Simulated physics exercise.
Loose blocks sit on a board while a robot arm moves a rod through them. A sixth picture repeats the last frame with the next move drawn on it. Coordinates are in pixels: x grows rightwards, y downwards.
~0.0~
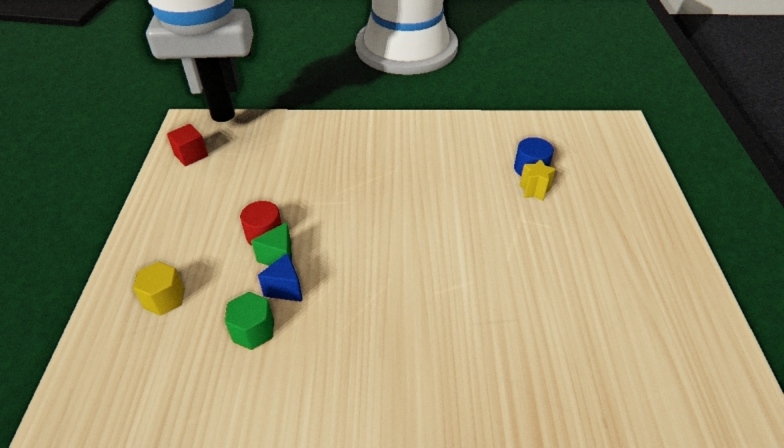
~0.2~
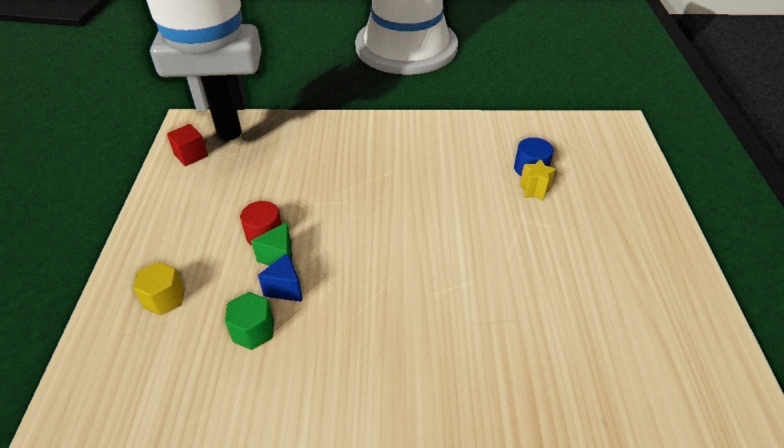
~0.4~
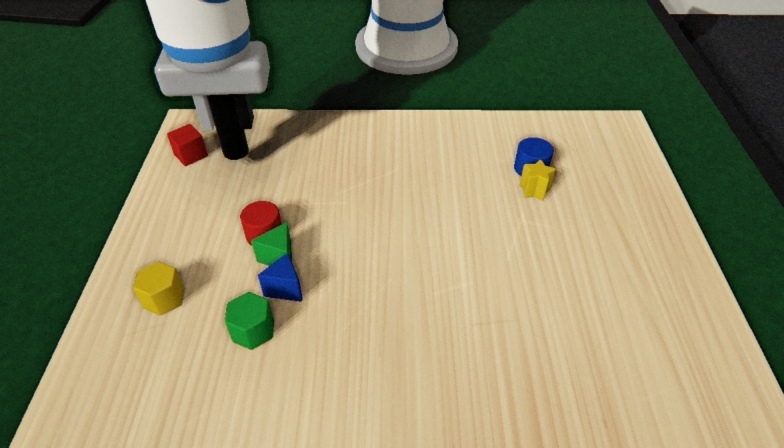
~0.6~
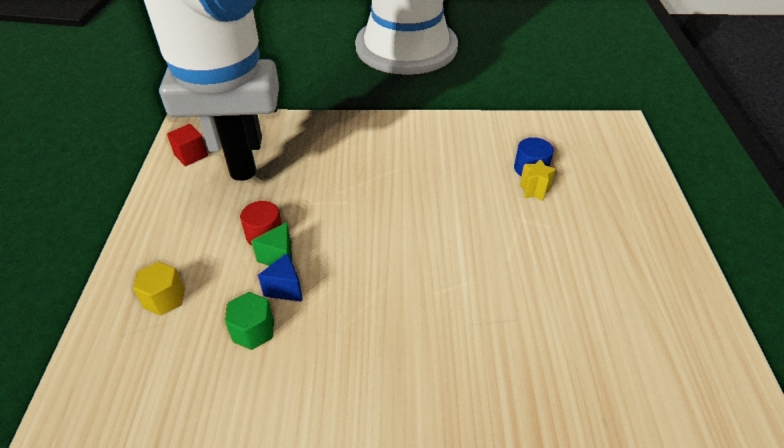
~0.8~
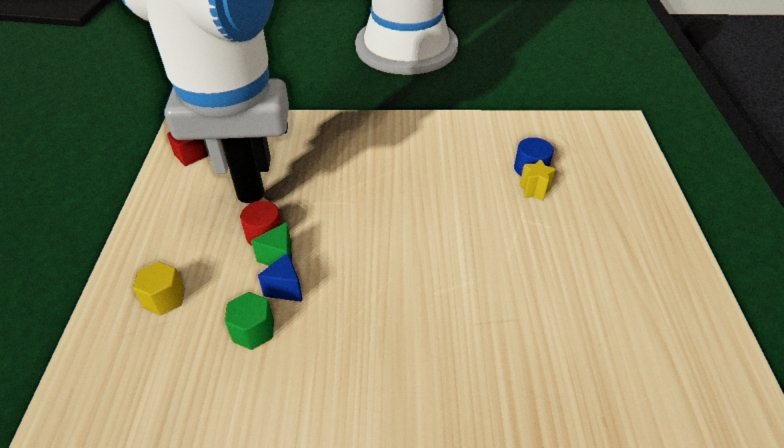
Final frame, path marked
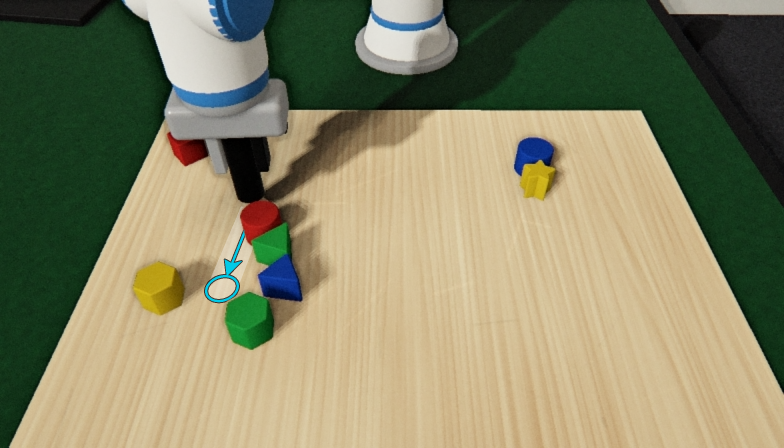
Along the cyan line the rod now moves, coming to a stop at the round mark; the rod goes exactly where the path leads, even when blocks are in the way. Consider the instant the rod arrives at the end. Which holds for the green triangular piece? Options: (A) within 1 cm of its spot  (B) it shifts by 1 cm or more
B - it shifts by 1 cm or more.
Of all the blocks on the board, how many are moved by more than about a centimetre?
Displaced: Two.
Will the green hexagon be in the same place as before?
Yes, that is what happens.
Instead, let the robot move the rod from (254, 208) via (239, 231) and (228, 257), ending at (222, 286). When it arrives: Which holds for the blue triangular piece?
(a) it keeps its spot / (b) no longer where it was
I'll go with a - it keeps its spot.
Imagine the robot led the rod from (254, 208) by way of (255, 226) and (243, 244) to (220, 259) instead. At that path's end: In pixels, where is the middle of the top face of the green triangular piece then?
I'd guess (289, 249).
Drawn move, in a line from (254, 208) to (222, 288).
What follows on the original path. One third of the way, rod at (240, 220); red circular block at (262, 227); green triangular piece at (283, 243); blue triangular piece at (282, 272), turned 15° clockwise.
Two thirds of the way, rod at (229, 247); red circular block at (262, 239); green triangular piece at (294, 247), turned 15° anticlockwise; blue triangular piece at (282, 272), turned 15° clockwise.
At the end, rod at (217, 275); yellow hexagon still; green hexagon still; red circular block at (262, 239); green triangular piece at (294, 247), turned 15° anticlockwise; blue triangular piece at (282, 272), turned 15° clockwise.
